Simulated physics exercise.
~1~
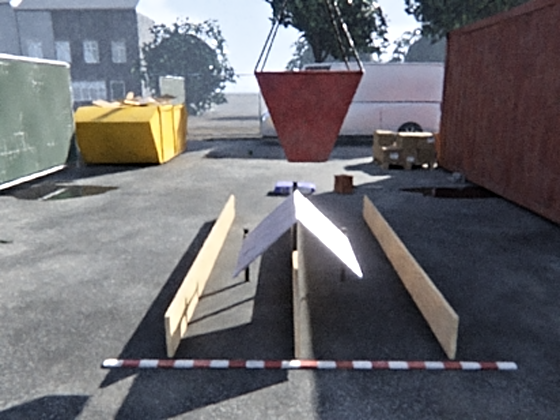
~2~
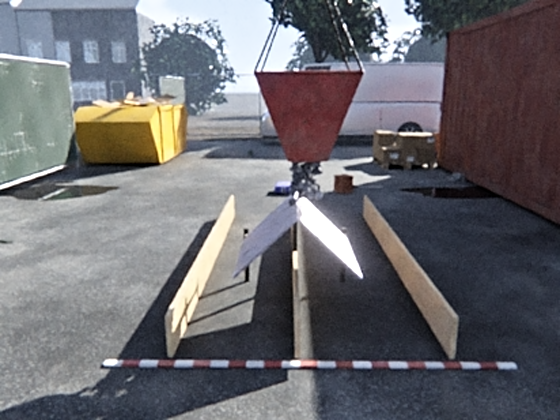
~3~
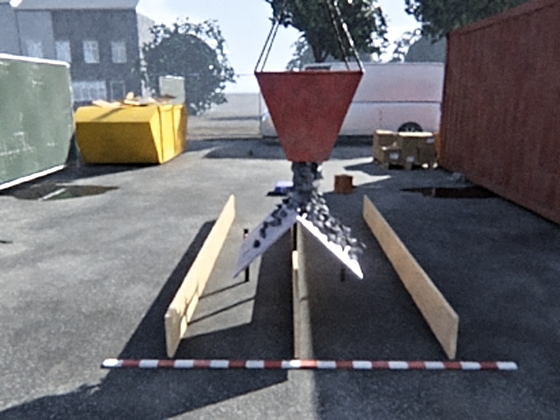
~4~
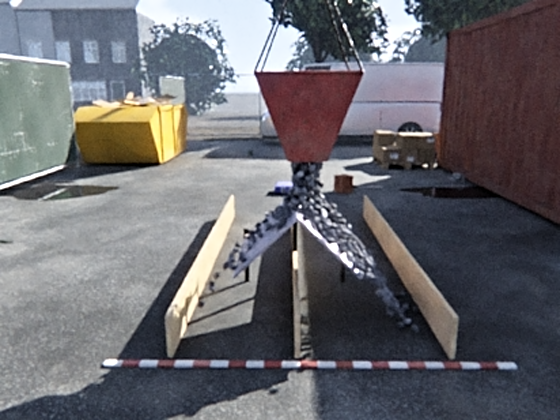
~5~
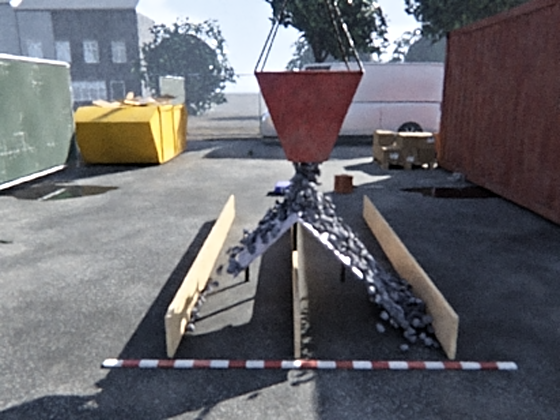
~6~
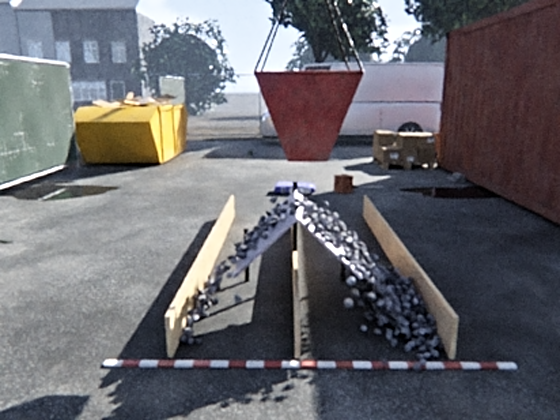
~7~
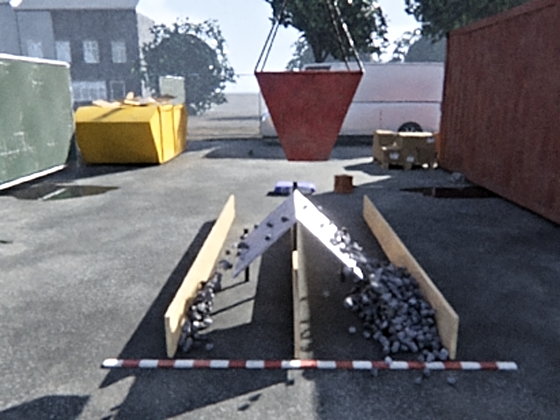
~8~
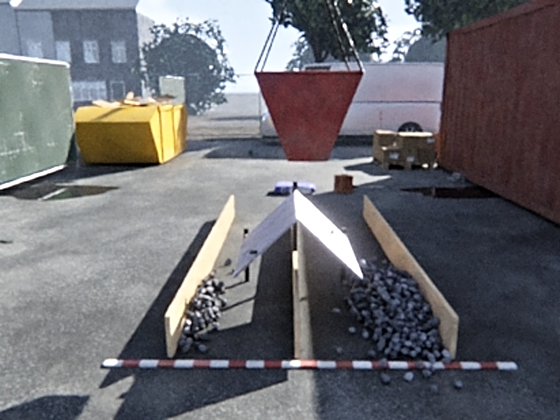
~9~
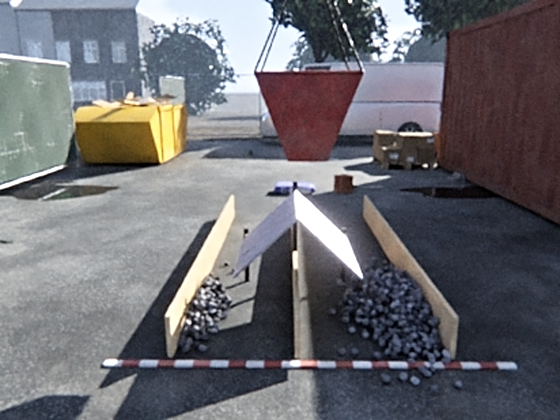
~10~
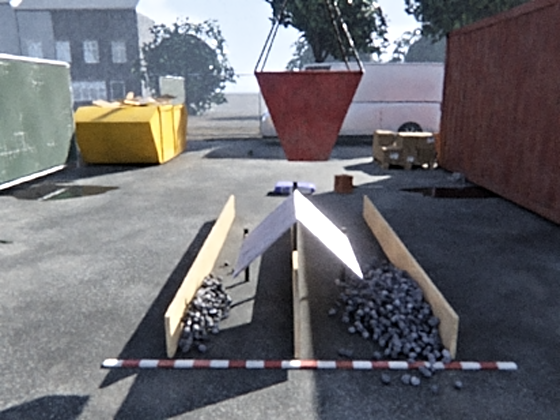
In a paved yard seen from the front by a still camera, a red hopper hangs above a peaked sheet of pale steel, with upright wooden planks marking a bay on either side. A yellow skip stands at the back left, a rust-red container on the right, and a red-and-white staff lies across the front. Dark grey stones pour from the hopper onto the peak and slide down both slopes, more of them to the right. The hopper empties and the steel clears, leaving a small pile in the left bay and a much larger one in the right, with a few stones past the staff.
